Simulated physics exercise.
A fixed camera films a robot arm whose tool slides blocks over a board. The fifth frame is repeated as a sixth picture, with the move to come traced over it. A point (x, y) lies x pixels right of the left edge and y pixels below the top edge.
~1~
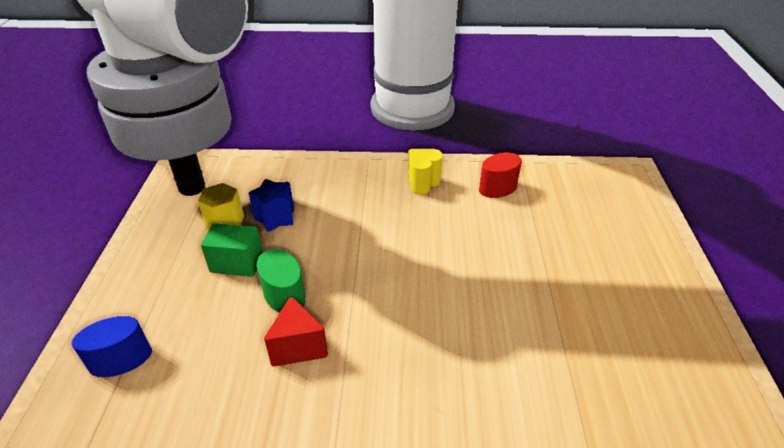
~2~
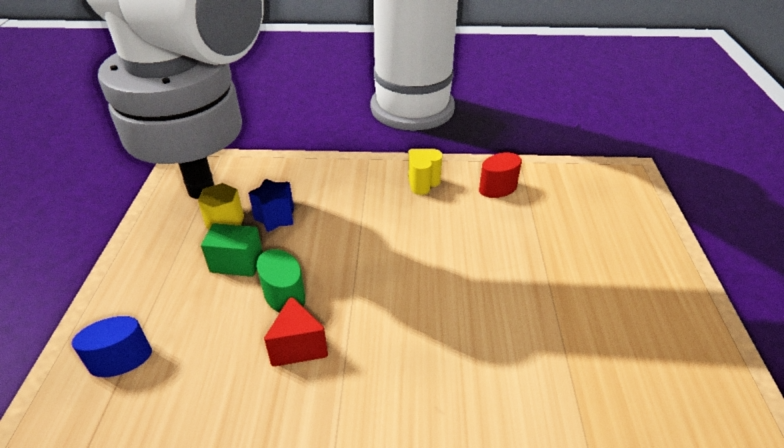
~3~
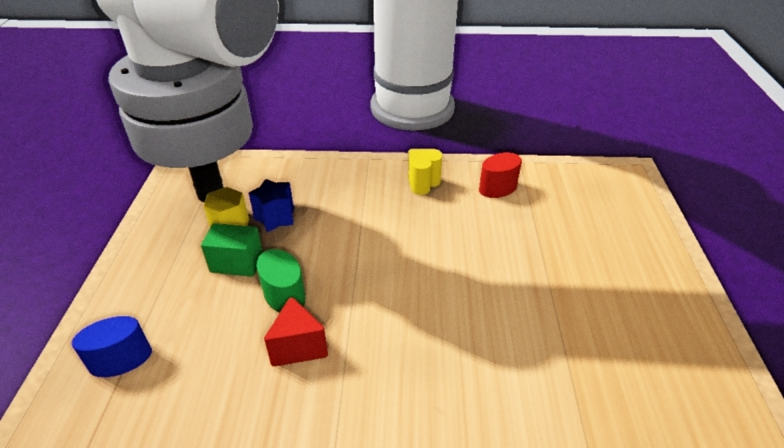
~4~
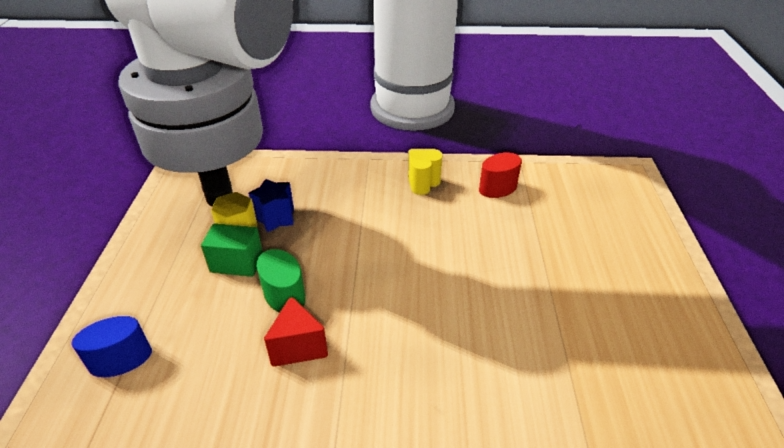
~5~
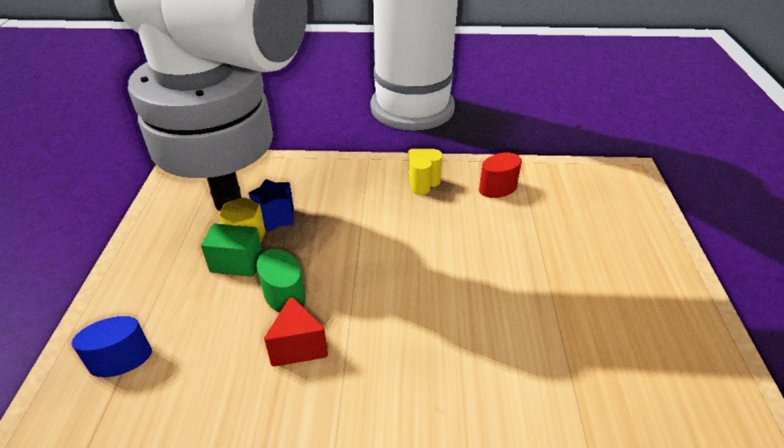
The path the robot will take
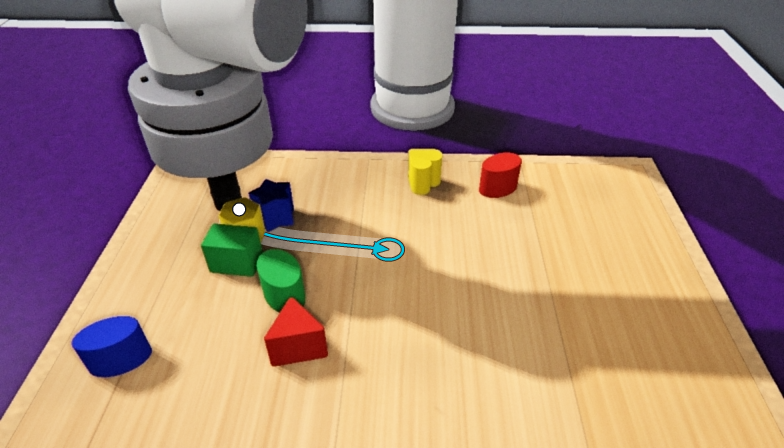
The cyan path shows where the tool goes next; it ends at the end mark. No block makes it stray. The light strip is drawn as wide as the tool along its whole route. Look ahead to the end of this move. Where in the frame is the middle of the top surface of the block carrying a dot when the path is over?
The middle of its upper face will lie at (284, 236).
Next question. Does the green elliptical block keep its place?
I'd say yes.
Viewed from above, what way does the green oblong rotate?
Viewed from above: Clockwise.
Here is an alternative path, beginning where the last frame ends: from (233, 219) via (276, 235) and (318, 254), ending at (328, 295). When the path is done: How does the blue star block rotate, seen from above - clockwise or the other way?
From above, counter-clockwise.
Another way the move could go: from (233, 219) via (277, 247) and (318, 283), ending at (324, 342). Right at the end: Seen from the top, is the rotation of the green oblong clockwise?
The answer is yes.
The line goes from (233, 219) through (304, 241) to (389, 249); the dot is on the yellow hexagon.
What follows on the original path. One third of the way, tool (274, 222); green oblong (230, 242), turned 25° clockwise; yellow hexagon (277, 231), turned 15° clockwise; blue star block (282, 190), turned 35° anticlockwise.
Two thirds of the way, tool (332, 229); green oblong (230, 242), turned 25° clockwise; yellow hexagon (284, 236), turned 40° clockwise; blue star block (284, 190), turned 45° anticlockwise.
At the end, tool (389, 235); green oblong (230, 242), turned 25° clockwise; yellow hexagon (284, 236), turned 40° clockwise; blue star block (284, 190), turned 45° anticlockwise; green elliptical block unmoved.
